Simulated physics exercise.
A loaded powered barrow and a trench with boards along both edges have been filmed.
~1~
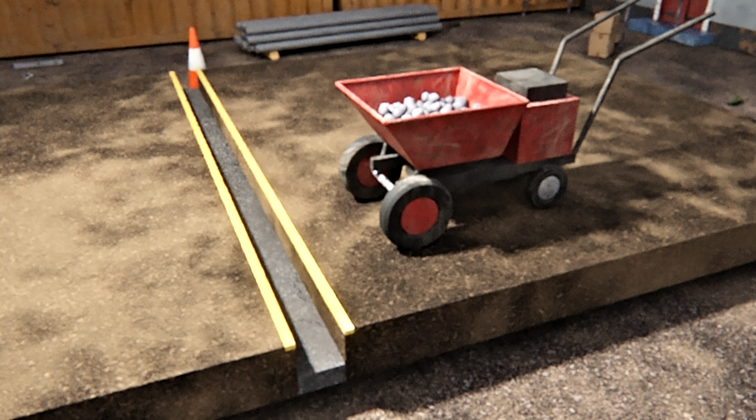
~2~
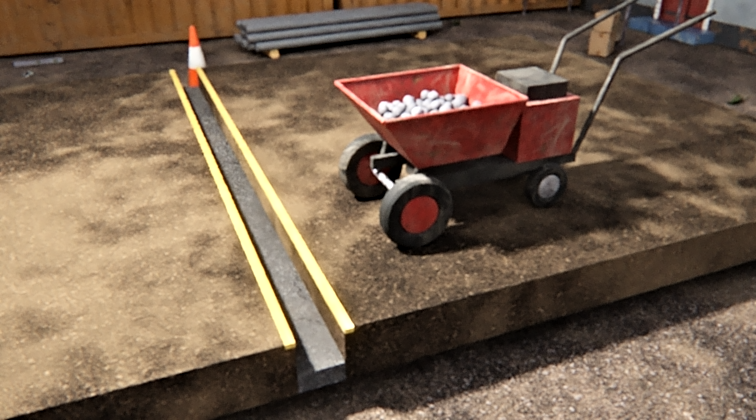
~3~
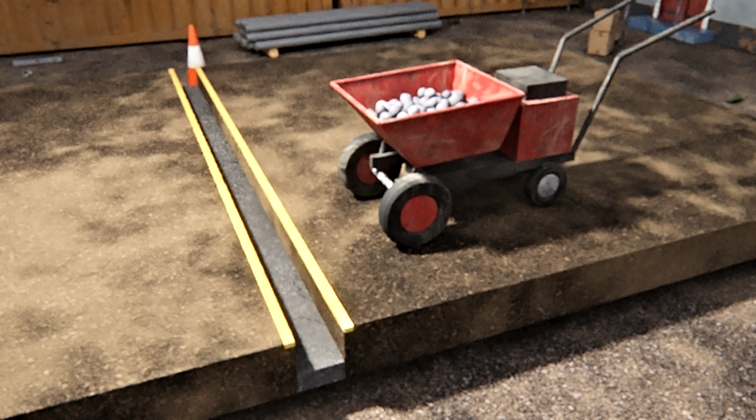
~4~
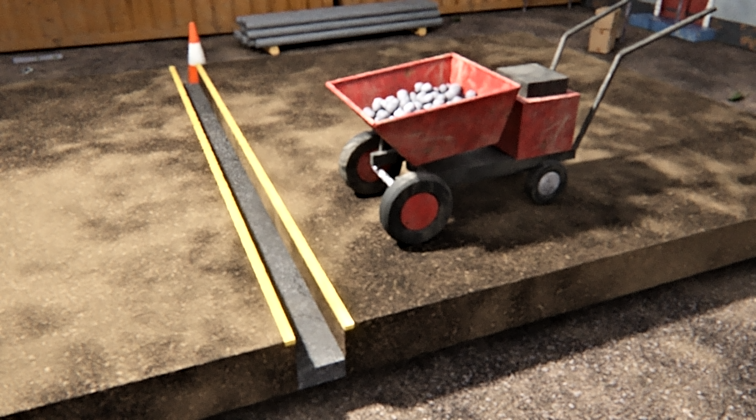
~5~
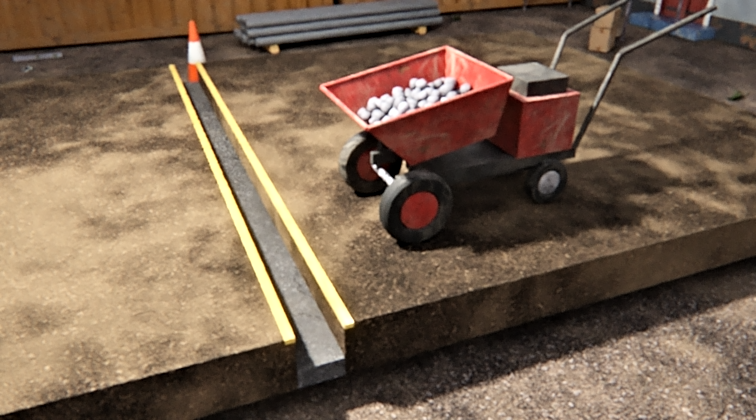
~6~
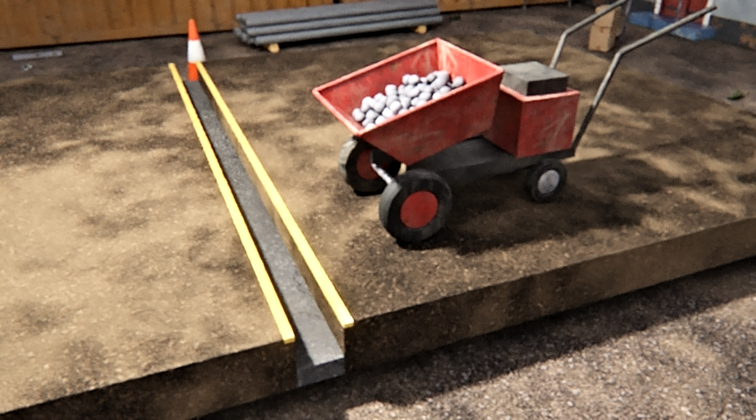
In a yard with a wooden fence, a red barrow loaded with round cobbles stands beside a narrow trench edged with yellow boards; its skip, level at first, tilts gradually toward the trench while the wheels stay in place.
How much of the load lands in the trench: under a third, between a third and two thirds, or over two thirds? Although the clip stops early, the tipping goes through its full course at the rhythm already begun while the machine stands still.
Over two thirds.
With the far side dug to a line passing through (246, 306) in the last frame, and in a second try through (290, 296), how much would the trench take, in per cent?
The first case gives close to 100 per cent and the second close to 50 per cent.
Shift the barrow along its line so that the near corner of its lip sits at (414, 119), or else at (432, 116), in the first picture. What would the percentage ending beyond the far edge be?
Try 1: 0 %. Try 2: 0 %.
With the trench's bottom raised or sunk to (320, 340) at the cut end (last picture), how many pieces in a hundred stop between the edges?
Something close to 60 per cent.
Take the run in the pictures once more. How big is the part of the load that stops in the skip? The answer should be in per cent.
Something like 0 in every hundred.
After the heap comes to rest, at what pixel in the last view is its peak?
At about (263, 227).
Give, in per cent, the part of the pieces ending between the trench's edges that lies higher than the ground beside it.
Around 15 in a hundred.
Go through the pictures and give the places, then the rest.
In the first picture, lip of the skip at (386, 123), level; top of the load at (443, 119), round cobbles; first edge of the trench at (328, 294); far edge at (274, 307), the trench under half as wide as the skip, and about as deep as wide.
In the second picture, lip of the skip at (385, 123), level; top of the load at (442, 117).
In the third picture, lip of the skip at (380, 124), tipped barely; top of the load at (443, 109).
In the fourth picture, lip of the skip at (375, 125), tipped a little; top of the load at (451, 107).
In the fifth picture, lip of the skip at (367, 129), tipped a little; top of the load at (453, 98).
In the sixth picture, lip of the skip at (359, 135), tipped clearly; top of the load at (439, 97); first edge of the trench at (328, 287); far edge at (273, 300).
Soon after the last picture, skip tipped steeply; all in the skip.
A little later, skip tipped steeply; nearly all in the skip; a small part in or heaped over the trench; a stray few beyond it; a stray few falling.
Later still, skip tipped right over; about a quarter in the skip; a stray few short of the trench; about two thirds in or heaped over the trench; a small part beyond it.
By the end, skip tipped right over; a stray few short of the trench; most in or heaped over the trench; a small part beyond it.
